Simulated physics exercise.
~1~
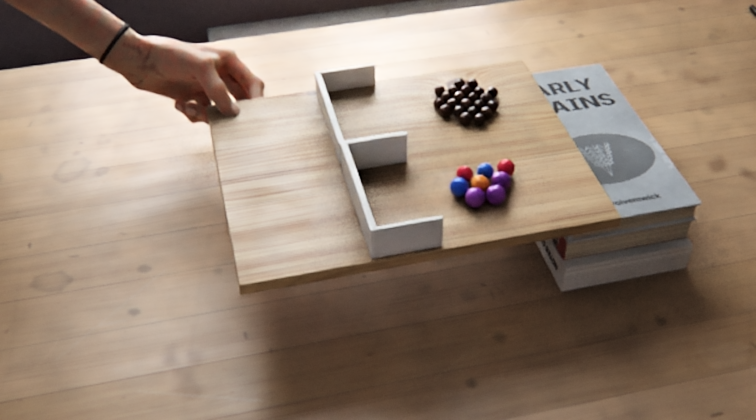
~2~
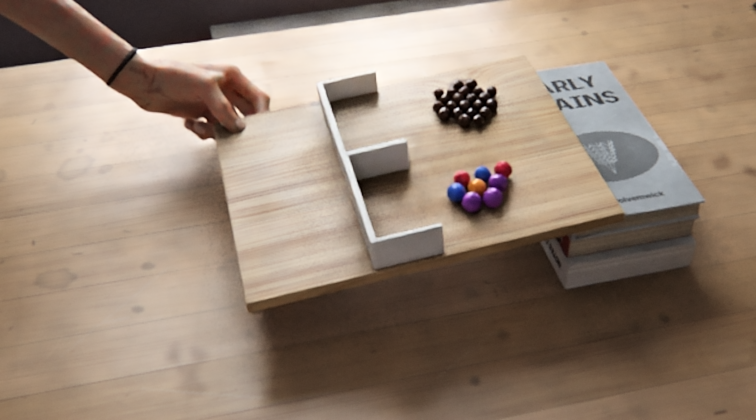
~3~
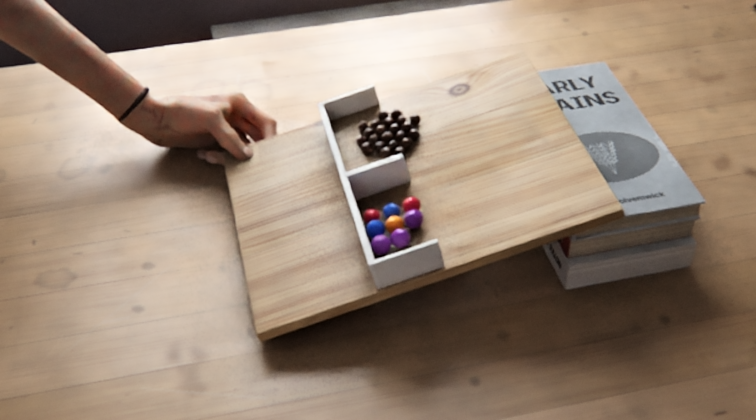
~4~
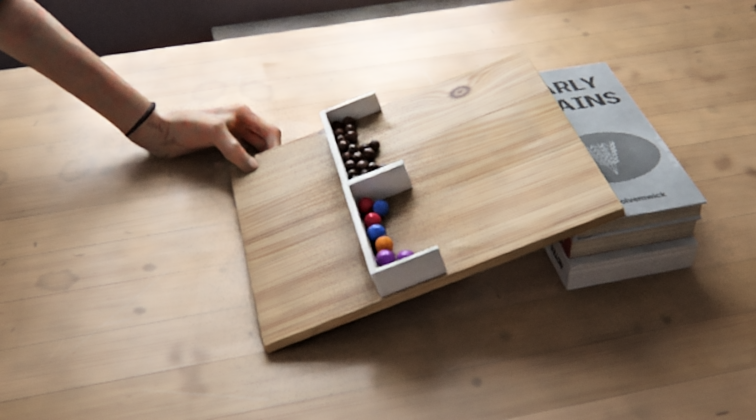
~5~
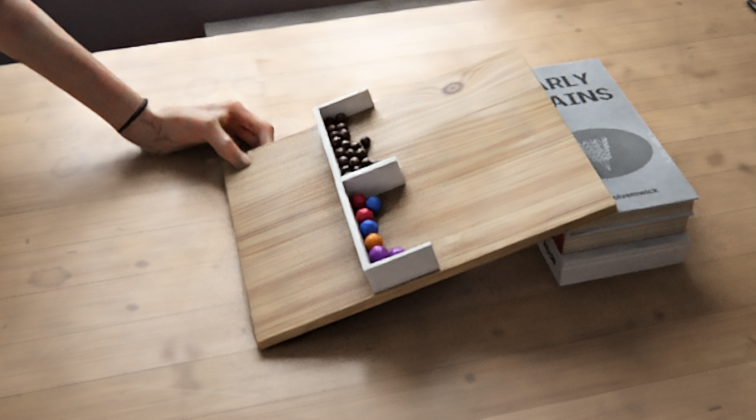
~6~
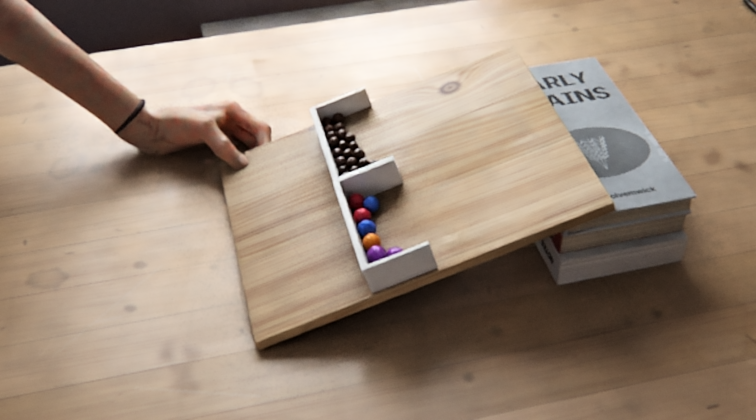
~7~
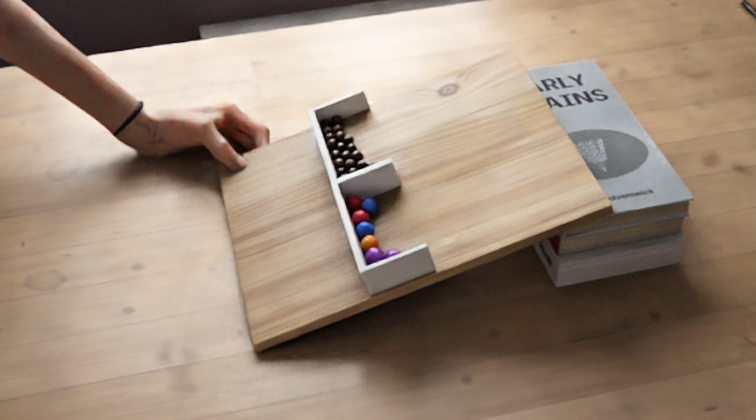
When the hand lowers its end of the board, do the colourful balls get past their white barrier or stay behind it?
The colourful balls stay behind their white barrier. They slide down the board and come to rest gathered against it, as the dark pieces do behind theirs.
On a wooden table, a hand lowers a board and two clusters slide against white barriers.
